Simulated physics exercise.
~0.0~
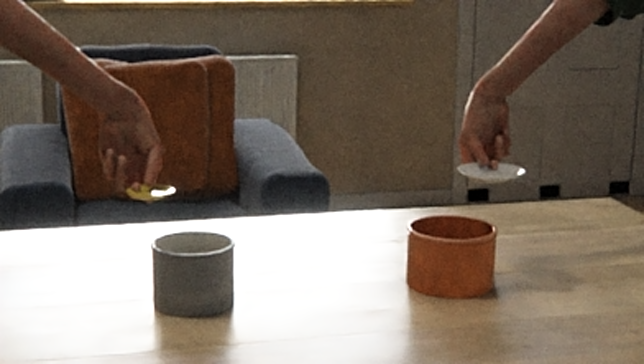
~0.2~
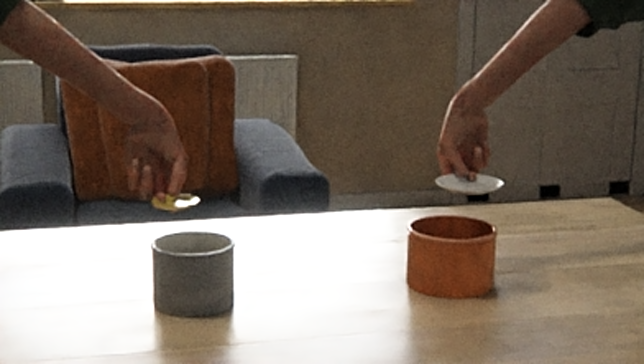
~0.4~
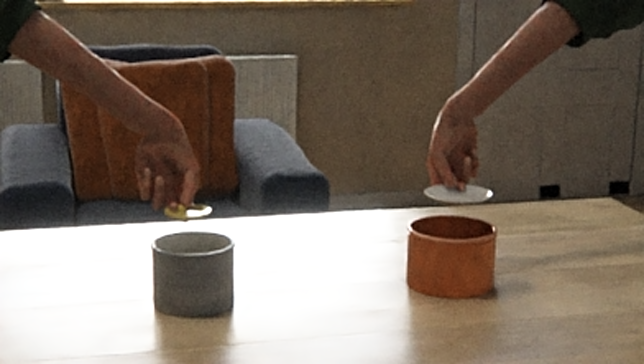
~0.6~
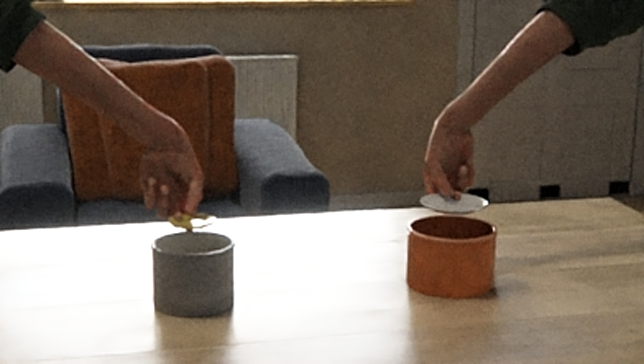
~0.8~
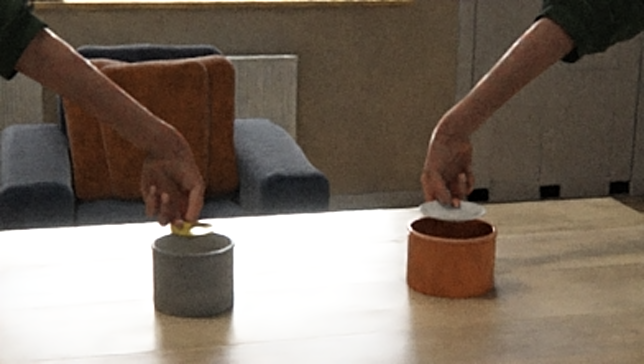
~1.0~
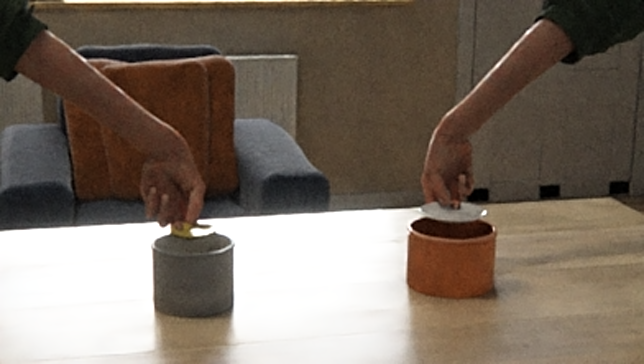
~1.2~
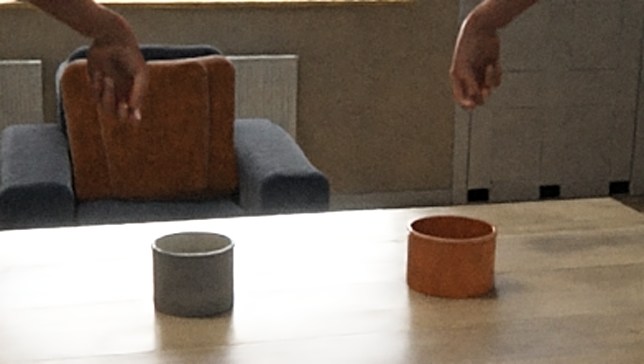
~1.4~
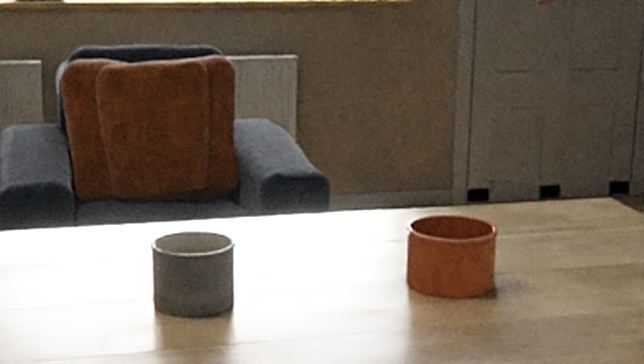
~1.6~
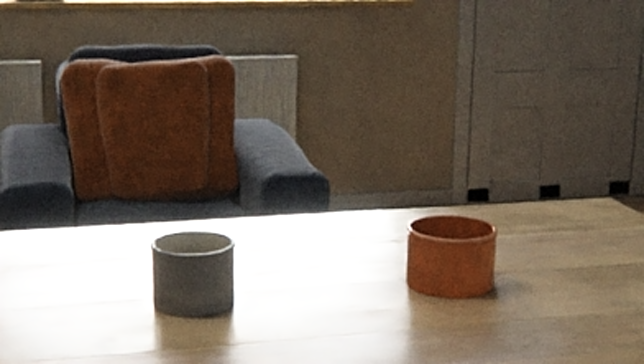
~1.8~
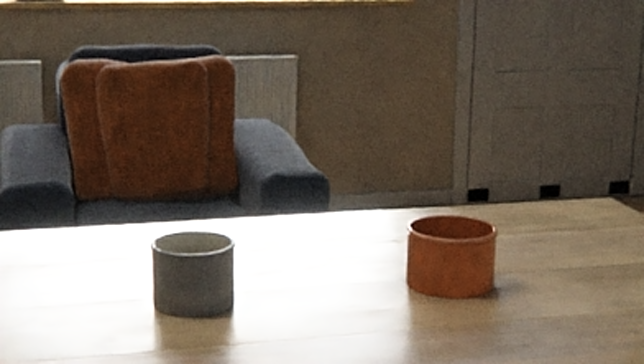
In this clip, two hands lower a small yellow saucer over a gray pot on the left and a white saucer over an orange pot on the right. The hands release them and withdraw, and both saucers drop inside, leaving the pots open and still on the table.
